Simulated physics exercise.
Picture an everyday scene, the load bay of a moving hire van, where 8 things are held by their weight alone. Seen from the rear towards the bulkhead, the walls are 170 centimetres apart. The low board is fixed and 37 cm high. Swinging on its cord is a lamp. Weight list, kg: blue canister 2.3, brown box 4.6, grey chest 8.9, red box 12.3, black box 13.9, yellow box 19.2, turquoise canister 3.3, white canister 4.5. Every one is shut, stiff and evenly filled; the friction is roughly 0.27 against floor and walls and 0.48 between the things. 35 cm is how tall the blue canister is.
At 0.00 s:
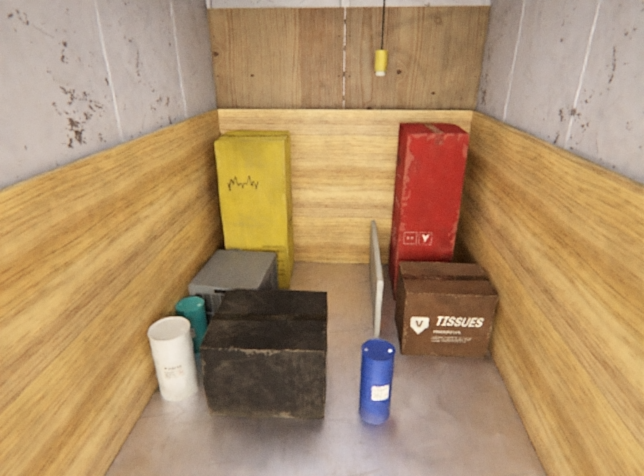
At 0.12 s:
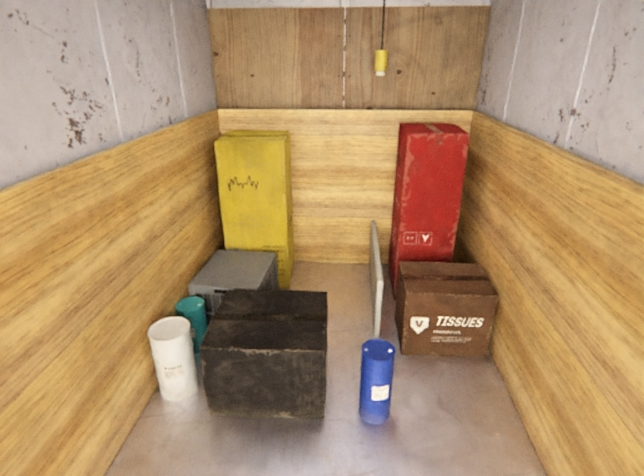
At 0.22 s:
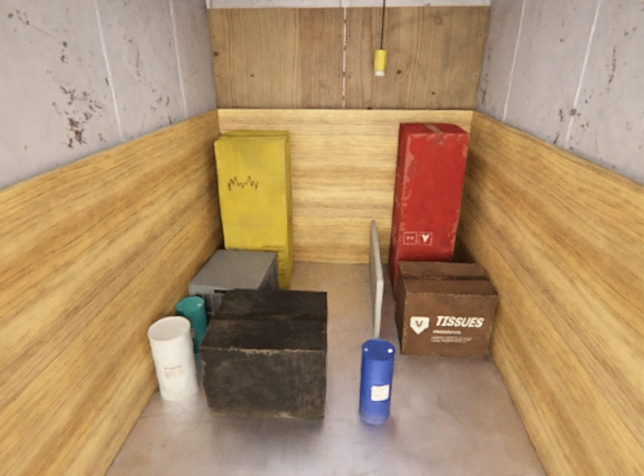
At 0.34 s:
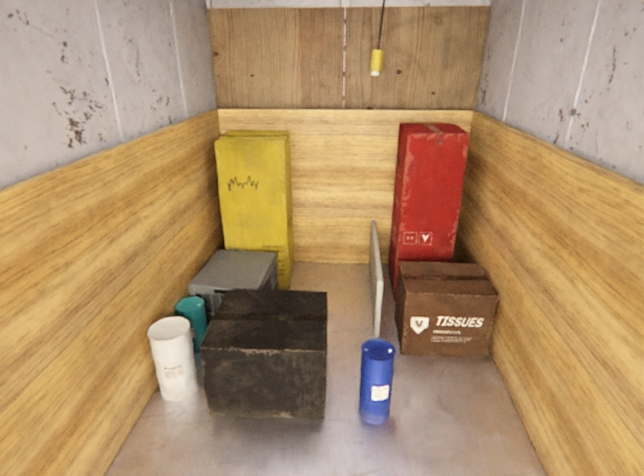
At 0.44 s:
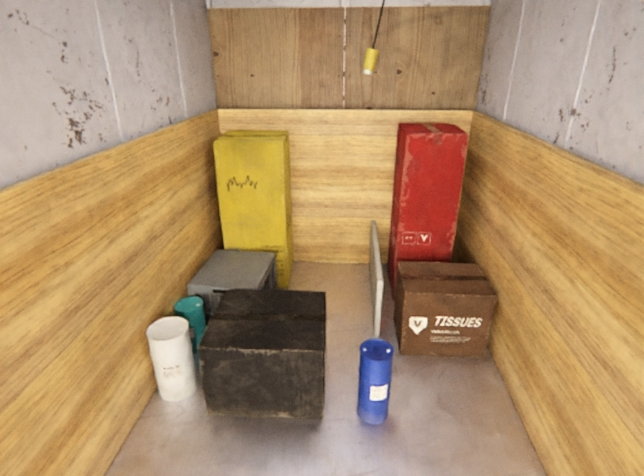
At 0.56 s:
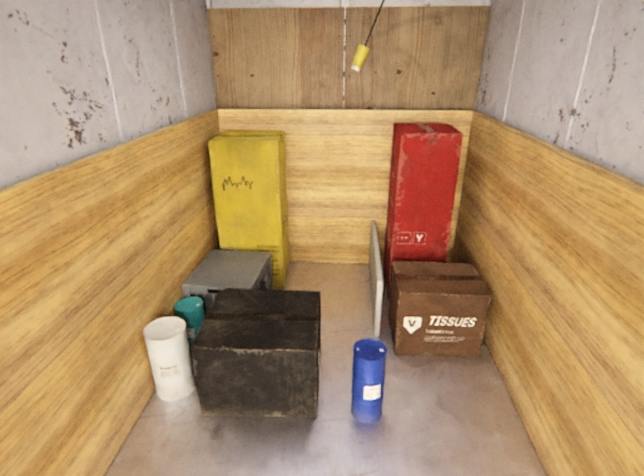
The hanging yellow lamp swings left, then the boxes and canisters shift slightly left.
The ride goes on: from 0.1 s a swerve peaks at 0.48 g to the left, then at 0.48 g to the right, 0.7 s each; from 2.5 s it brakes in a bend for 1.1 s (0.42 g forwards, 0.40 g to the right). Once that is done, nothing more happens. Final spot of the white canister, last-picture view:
About (265, 328).
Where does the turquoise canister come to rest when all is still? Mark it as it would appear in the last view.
About (266, 315).
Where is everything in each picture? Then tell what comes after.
No push; white canister (175, 359); blue canister (376, 382), in the first picture.
No push; grey chest (238, 291); red box (423, 213), in the second picture.
Push 0.16 g left; black box (272, 349); yellow box (259, 210), in the third picture.
Push 0.33 g left; turquoise canister (193, 325); blue canister (376, 382), in the fourth picture.
Push 0.47 g left; brown box (440, 308); grey chest (237, 291), in the fifth picture.
Push 0.33 g left; white canister (171, 359) shifted 2 cm; red box (417, 213) shifted 4 cm, in the sixth picture.
Around 1.36 s, push 0.19 g right; white canister shifted 5 cm near (185, 359); turquoise canister shifted 6 cm; red box shifted 3 cm.
Around 2.96 s, push 0.42 g forwards, 0.40 g right; white canister shifted 18 cm near (214, 348); turquoise canister shifted 19 cm; grey chest shifted 16 cm.
Around 3.26 s, push 0.42 g forwards, 0.40 g right; white canister shifted 46 cm near (264, 328); blue canister shifted 51 cm; turquoise canister shifted 37 cm.
Finally (4.7 s), not toppled but over 15 cm from the start, blue canister, brown box, grey chest, red box, black box, yellow box, turquoise canister and white canister. In the last view, white canister near (265, 328).
